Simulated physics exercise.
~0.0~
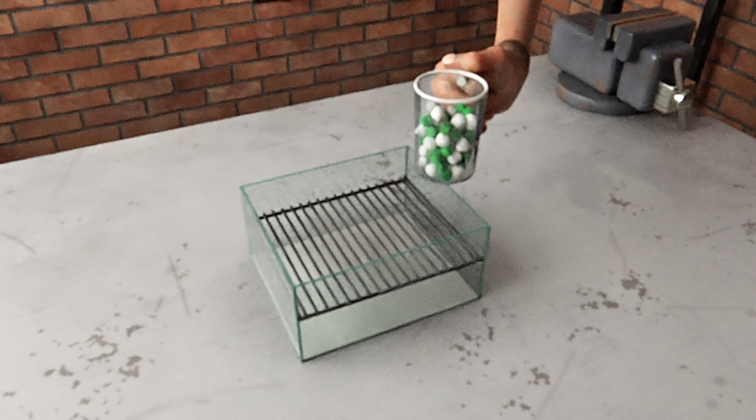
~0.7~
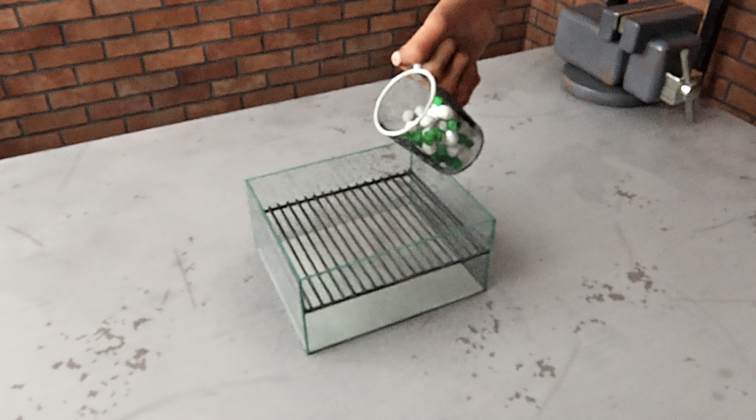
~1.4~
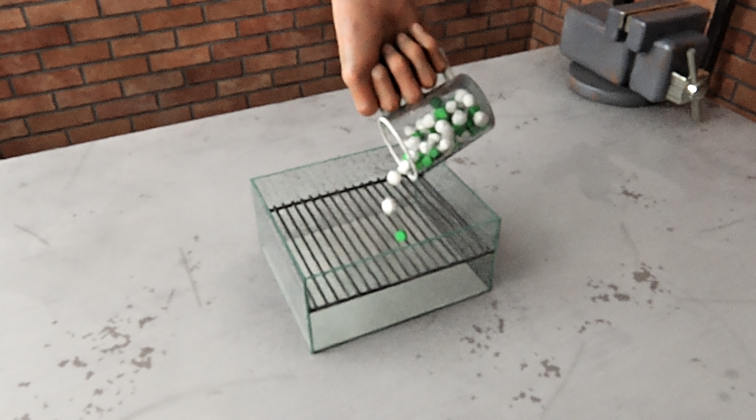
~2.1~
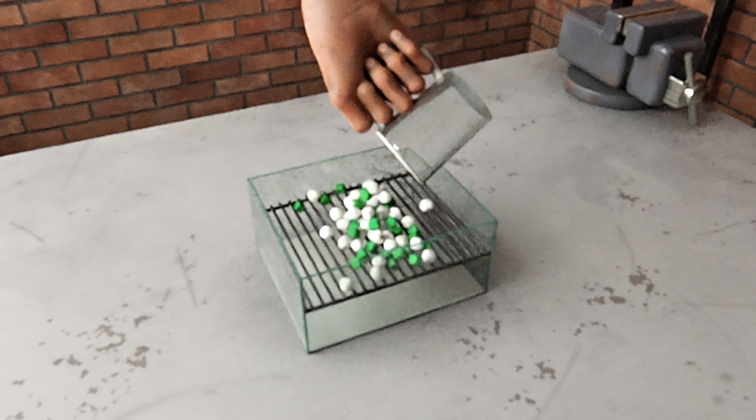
A hand tips a cup of green and white pieces onto a rack, where they stay.
